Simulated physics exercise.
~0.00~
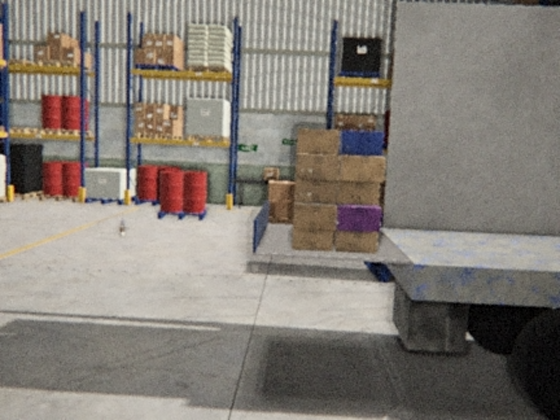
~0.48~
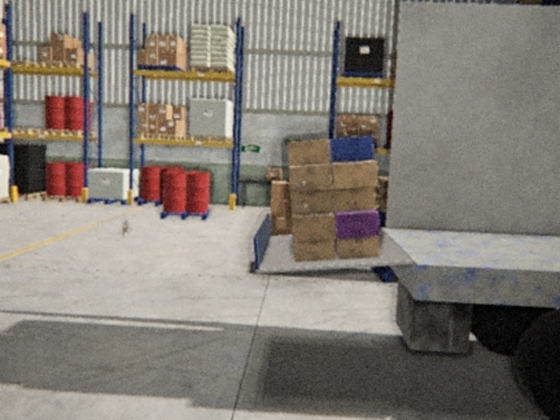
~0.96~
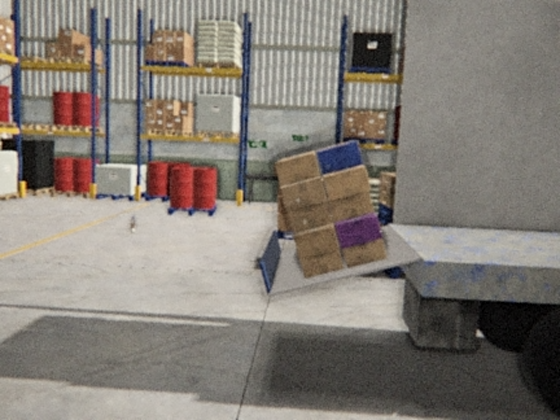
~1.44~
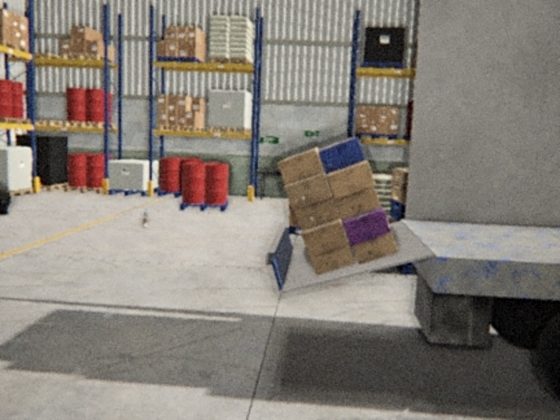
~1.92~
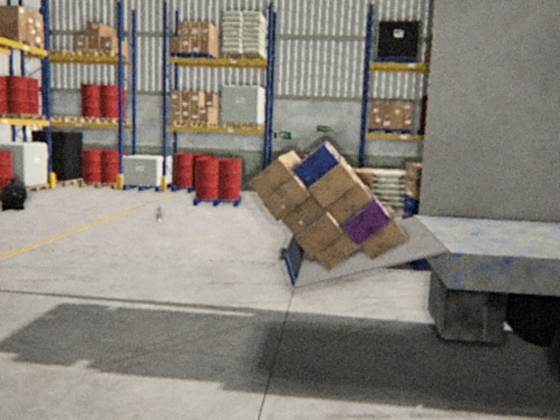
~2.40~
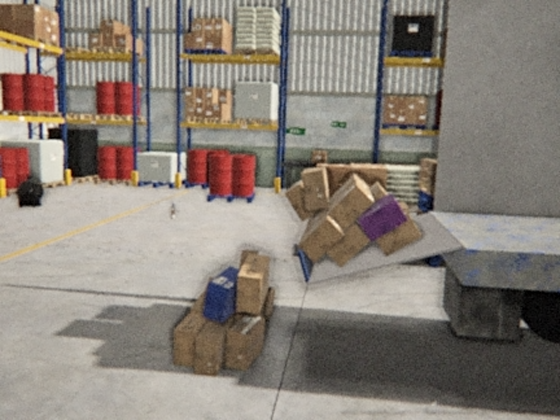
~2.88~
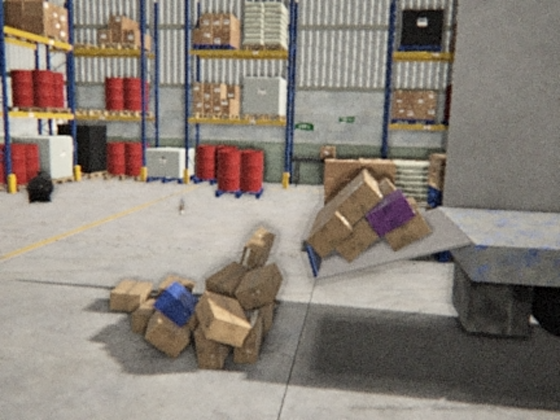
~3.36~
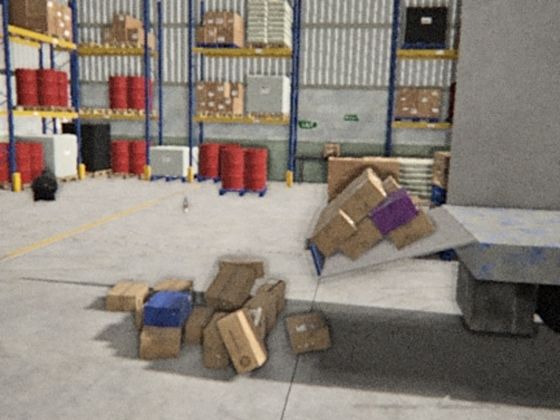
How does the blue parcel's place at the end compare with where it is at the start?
At the start the blue parcel sits at the top of the stack on the lorry's tail lift. At the end it lies well to the left and lower down, among the fallen brown parcels on the warehouse floor.
